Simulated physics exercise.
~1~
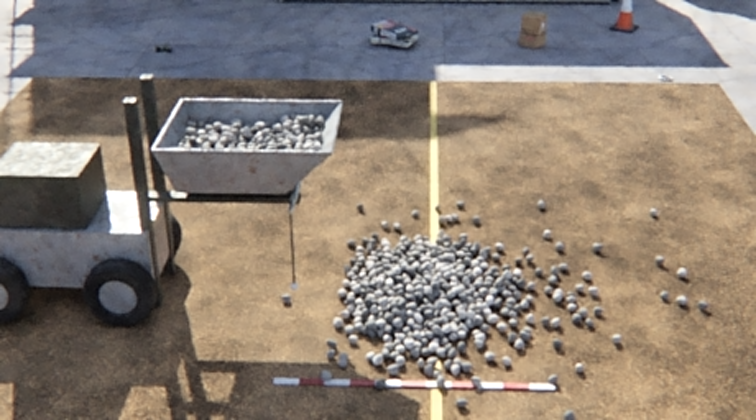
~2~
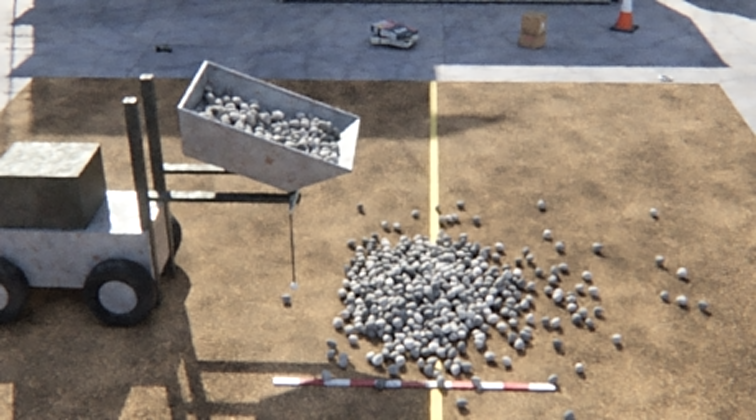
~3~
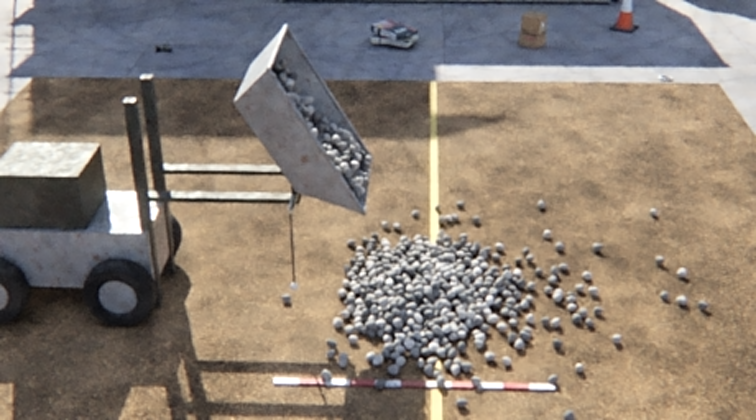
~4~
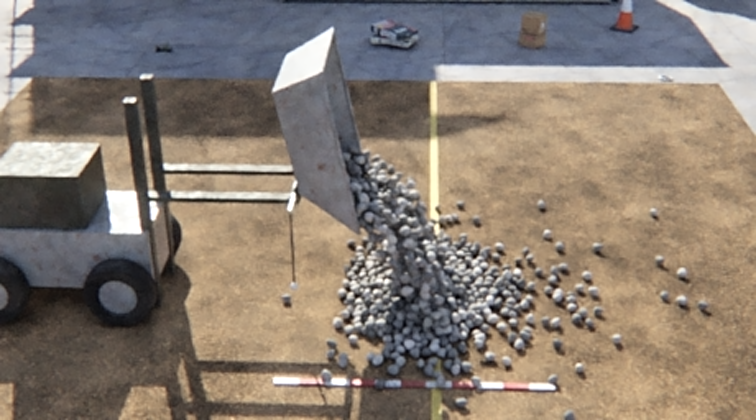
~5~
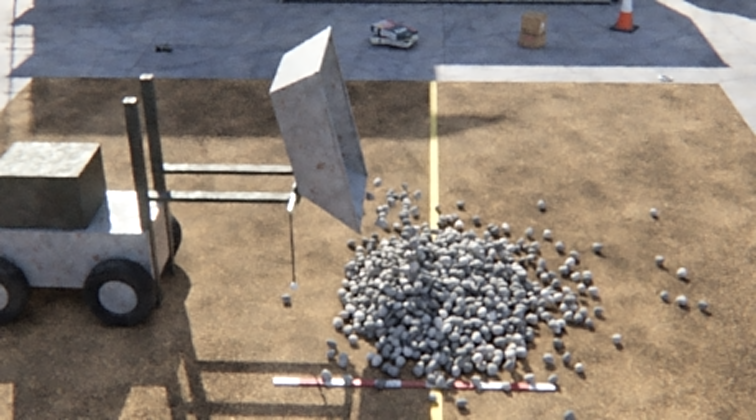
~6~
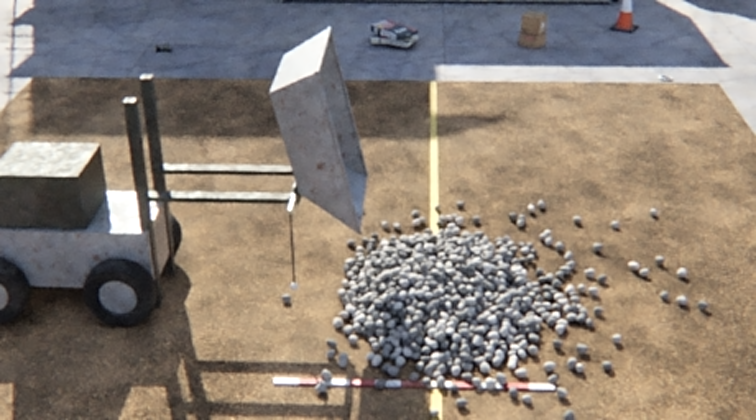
Raised skip on a forklift tipping steeply to the right, pouring grey cobbles onto a loose heap that spreads wider across a yellow line.
